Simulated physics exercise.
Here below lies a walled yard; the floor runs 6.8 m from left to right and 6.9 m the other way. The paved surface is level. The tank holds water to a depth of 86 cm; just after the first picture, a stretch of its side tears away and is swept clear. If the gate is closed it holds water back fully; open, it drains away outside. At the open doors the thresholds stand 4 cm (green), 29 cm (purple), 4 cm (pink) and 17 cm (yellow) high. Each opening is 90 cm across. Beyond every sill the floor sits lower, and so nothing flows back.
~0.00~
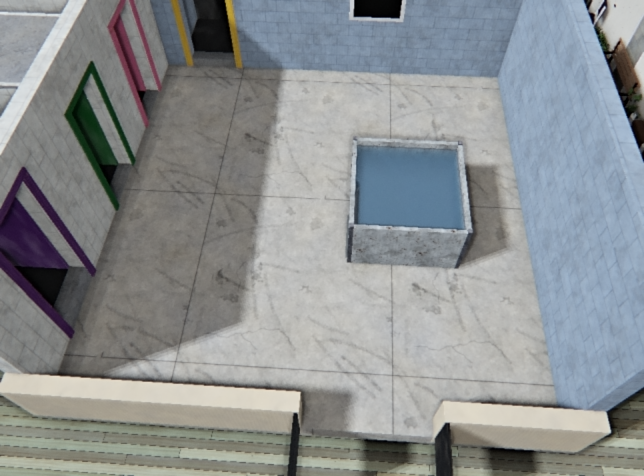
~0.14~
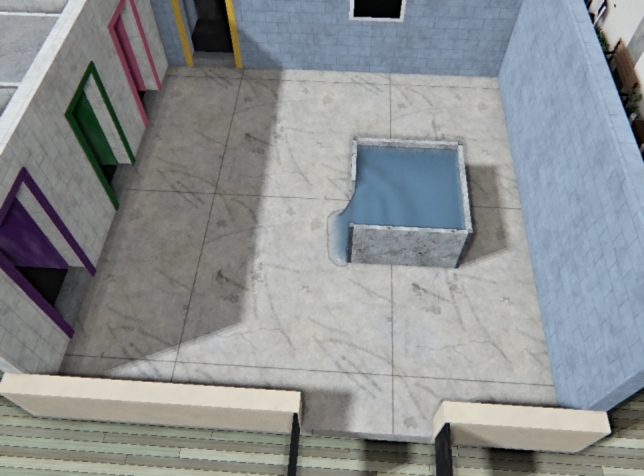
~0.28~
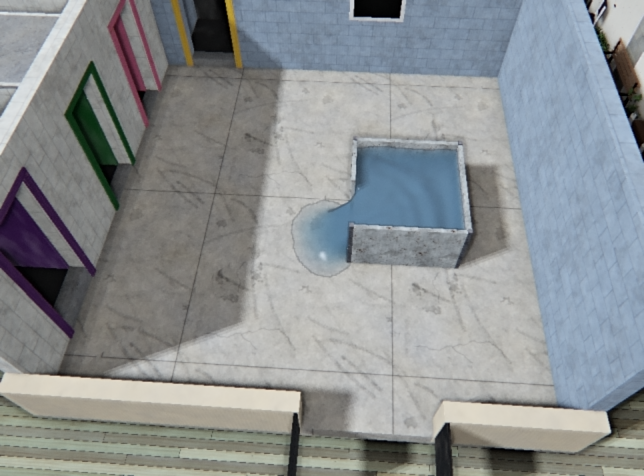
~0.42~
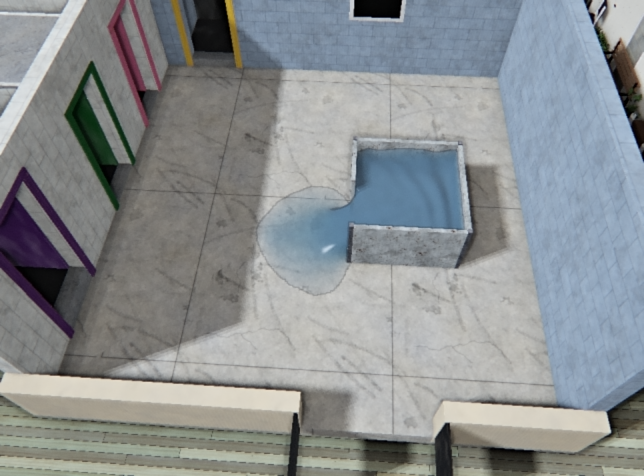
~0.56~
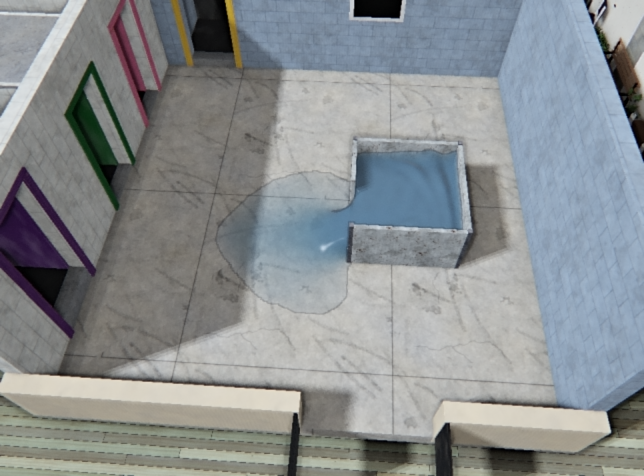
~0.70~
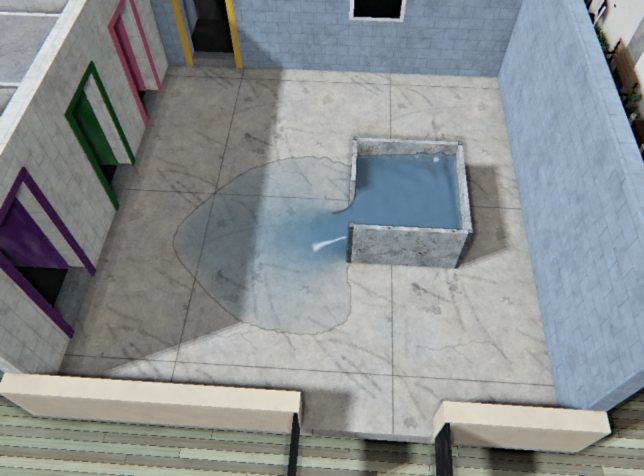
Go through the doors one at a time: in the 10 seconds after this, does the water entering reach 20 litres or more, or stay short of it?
Green door: Tops it, purple door: Fails to top it, pink door: Tops it, yellow door: Fails to top it.
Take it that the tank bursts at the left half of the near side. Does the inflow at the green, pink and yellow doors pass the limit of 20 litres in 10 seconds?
Then: Green short of it, pink short of it, yellow short of it.
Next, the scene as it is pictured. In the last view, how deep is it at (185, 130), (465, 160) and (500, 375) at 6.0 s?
Approximately 7, 0 and 0 centimetres, going through them in turn.
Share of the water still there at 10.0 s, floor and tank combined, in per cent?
About 82 per cent.
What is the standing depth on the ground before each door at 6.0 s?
Centimetres: Green 10 / purple 7 / pink 6 / yellow 9.
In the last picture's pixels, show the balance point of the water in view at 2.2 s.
Near (283, 238).
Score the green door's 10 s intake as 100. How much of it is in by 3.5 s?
Share by then: ~ 55 %.
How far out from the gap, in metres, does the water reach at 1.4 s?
It's close to 4.4 metres.
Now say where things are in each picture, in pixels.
The first frame shows the tank at (408, 186) is whole and still, 86 cm deep.
In the second frame, the front is at (340, 214), 0.5 m from the gap at (353, 225); 0.2 m2 of floor is under water; 86 cm left at the back of the tank.
In the third frame, the front is at (299, 220), 0.9 m from the gap at (353, 227); 0.9 m2 of floor is under water; 85 cm left at the back of the tank.
In the fourth frame, water pours out at (353, 228) and has run 1.5 m, to (262, 227); typically 8 cm deep outside, 77 cm at the tank's back.
In the fifth frame, the front is at (222, 241), 2.1 m from the gap at (353, 229); 3.9 m2 of floor is under water; 72 cm left at the back of the tank.
In the sixth frame, water pours out at (353, 228) and has run 2.8 m, to (180, 245); typically 4 cm deep outside, 73 cm at the tank's back.
After 1.4 s water covers 35 % of the floor and is deepest (39 cm) near (342, 241); green door 8 cm at the sill, 6 L in, purple door 18 cm at the sill, 0 L in, pink door not reached, yellow door not reached.
After 2.2 s water covers 40 % of the floor and is deepest (42 cm) near (52, 392); green door 15 cm at the sill, 72 L in, purple door 24 cm at the sill, 0 L in, pink door 8 cm at the sill, 0 L in, yellow door not reached.
After 3.5 s water covers 40 % of the floor and is deepest (21 cm) near (105, 277); green door 13 cm at the sill, 158 L in, purple door 19 cm at the sill, 0 L in, pink door 7 cm at the sill, 14 L in, yellow door 7 cm at the sill, 0 L in.
After 6.0 s water covers 60 % of the floor and is deepest (12 cm) near (161, 89); green door 10 cm at the sill, 229 L in, purple door 7 cm at the sill, 0 L in, pink door 6 cm at the sill, 20 L in, yellow door 9 cm at the sill, 0 L in.
After 10.0 s water covers 95 % of the floor and is deepest (10 cm) near (494, 79); green door 7 cm at the sill, 281 L in, purple door 4 cm at the sill, 0 L in, pink door 7 cm at the sill, 36 L in, yellow door 8 cm at the sill, 0 L in.
